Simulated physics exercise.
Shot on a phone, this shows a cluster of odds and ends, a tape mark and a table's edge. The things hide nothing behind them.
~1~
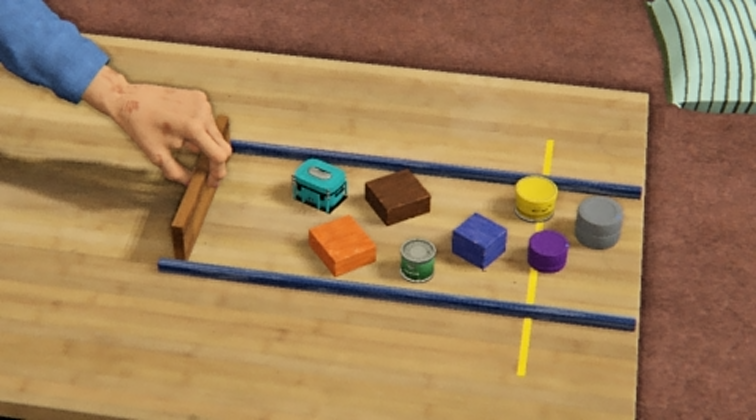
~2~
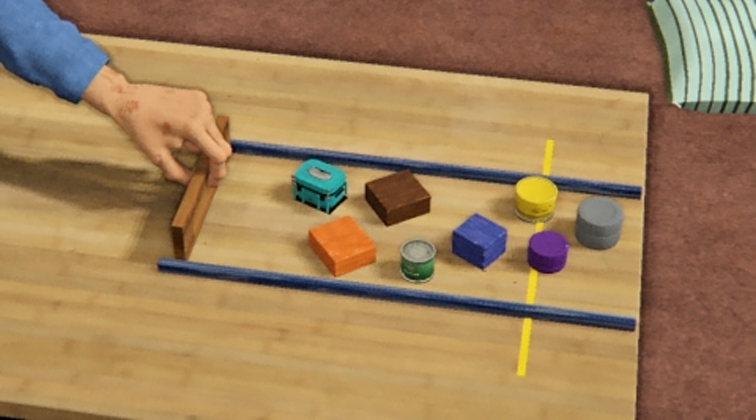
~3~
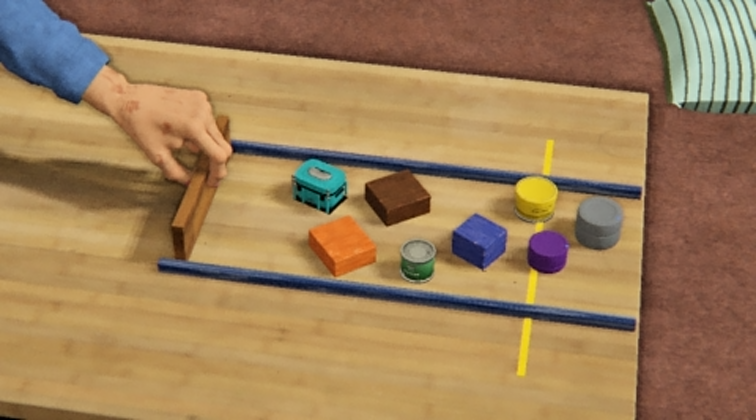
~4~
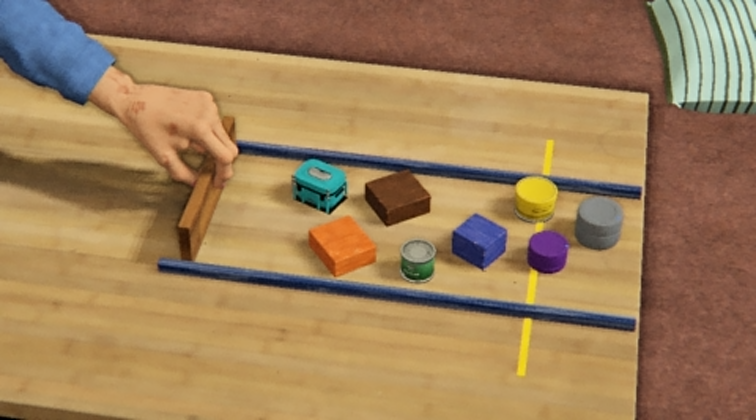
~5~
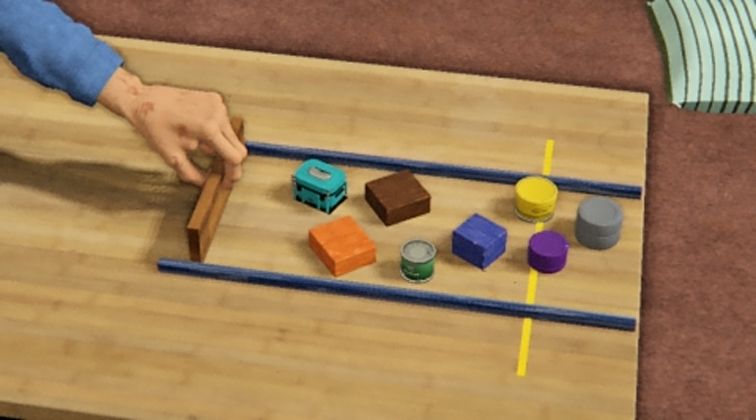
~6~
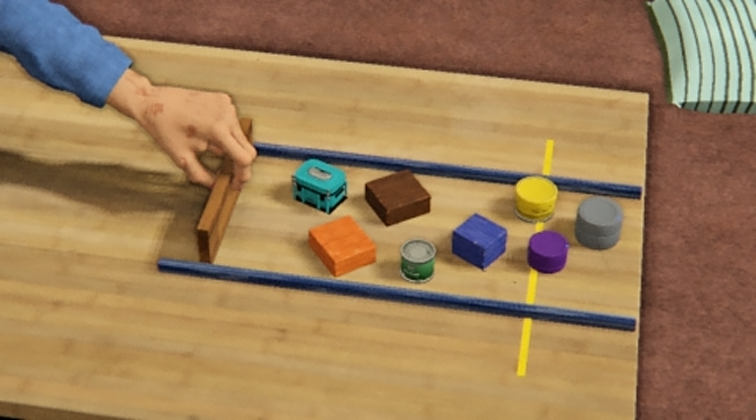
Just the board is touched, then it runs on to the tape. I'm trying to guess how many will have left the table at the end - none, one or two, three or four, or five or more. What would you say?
I would say one or two.
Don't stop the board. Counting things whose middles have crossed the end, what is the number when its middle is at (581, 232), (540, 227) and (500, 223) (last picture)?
Place by place: 6, 2 and 0.
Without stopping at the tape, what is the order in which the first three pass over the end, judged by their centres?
Listed earliest first, they are the grey lid, then the purple lid, then the brown block.
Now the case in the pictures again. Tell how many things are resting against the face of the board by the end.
The answer is 2.
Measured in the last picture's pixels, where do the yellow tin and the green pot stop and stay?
First (606, 199), then (598, 294).
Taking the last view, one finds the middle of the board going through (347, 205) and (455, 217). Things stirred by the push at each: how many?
By then 4, and 7.
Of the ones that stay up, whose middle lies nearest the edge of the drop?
It's the brown block that ends nearest.
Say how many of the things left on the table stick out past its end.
Tally: 0.
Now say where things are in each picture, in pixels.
The first picture shows grey lid (599, 223); purple lid (548, 252); yellow tin (535, 200); board (203, 188); tape (537, 247).
The second picture shows purple lid (548, 253); blue block (479, 241).
The third picture shows yellow tin (535, 200); green pot (418, 261).
The fourth picture shows grey lid (599, 223); orange block (342, 246).
The fifth picture shows purple lid (548, 253); brown block (398, 198).
The sixth picture shows grey lid (599, 223); purple lid (548, 253); yellow tin (535, 200); board (227, 190); tape (537, 247).
Soon after, none off yet; grey lid at rest near (599, 223); purple lid at rest near (548, 253); yellow tin at rest near (535, 200).
By the end, the number that fall off is one or two; fallen, purple lid and grey lid.
